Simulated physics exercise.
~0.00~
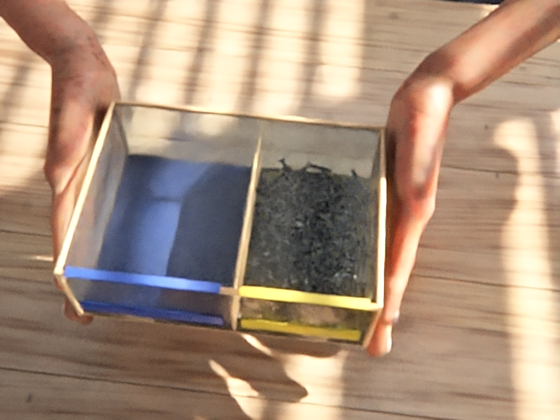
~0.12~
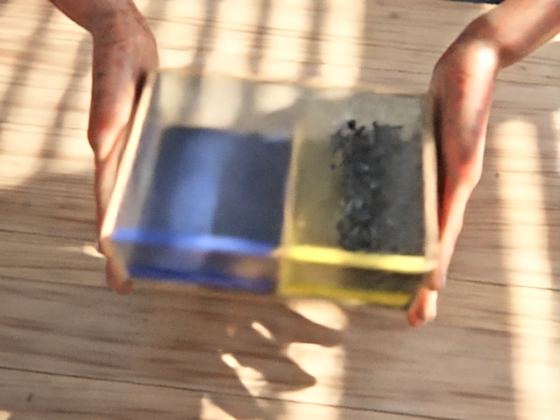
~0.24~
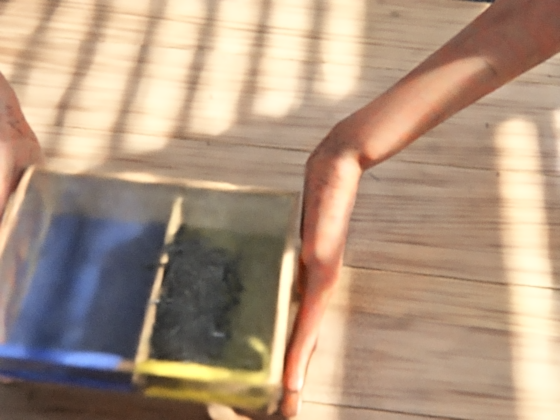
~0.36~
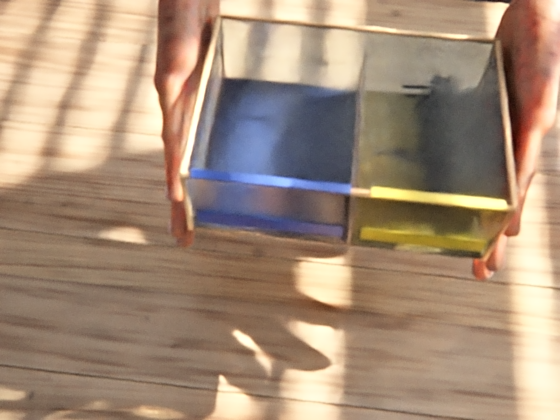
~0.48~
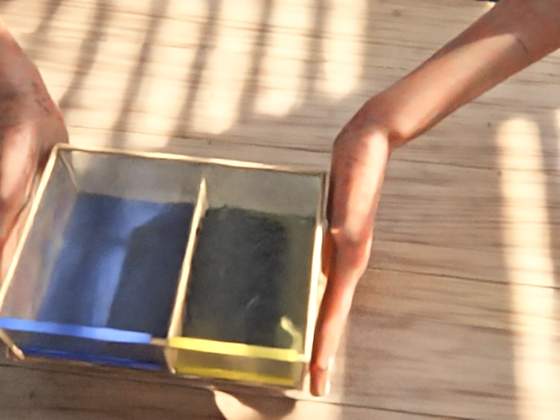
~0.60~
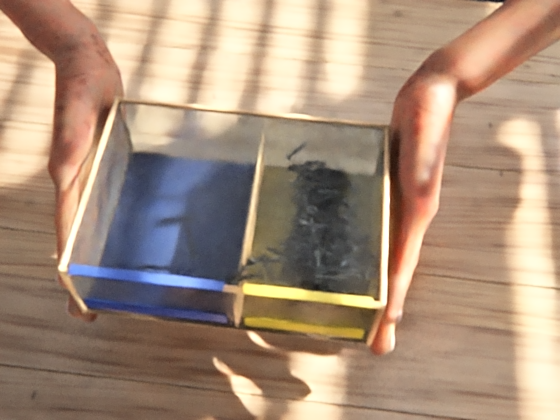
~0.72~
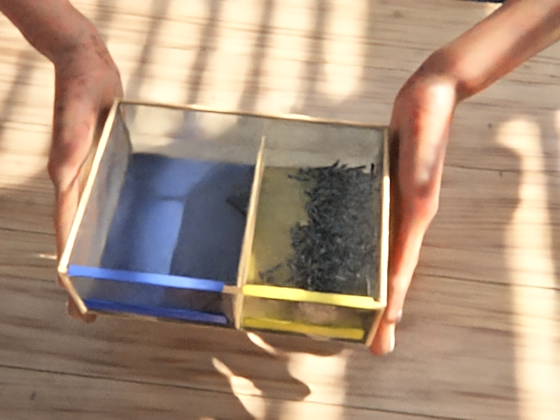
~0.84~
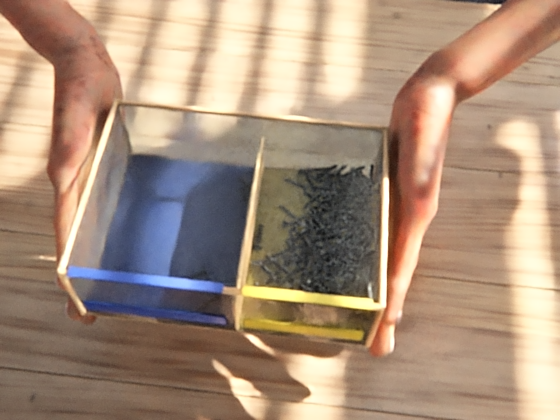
A pile of small black screws sits in the yellow-marked right half of a clear-lidded box, while the blue-marked left half looks empty. Two hands hold the box above a sunlit wooden floor and move it right and slightly up. They swing it back left and down, then farther right and up, and left again, the screws blurring as they shift. The hands then bring the box back to where it began and hold it still. The screws settle in a loose heap against the right side of the yellow half, leaving the blue half bare.
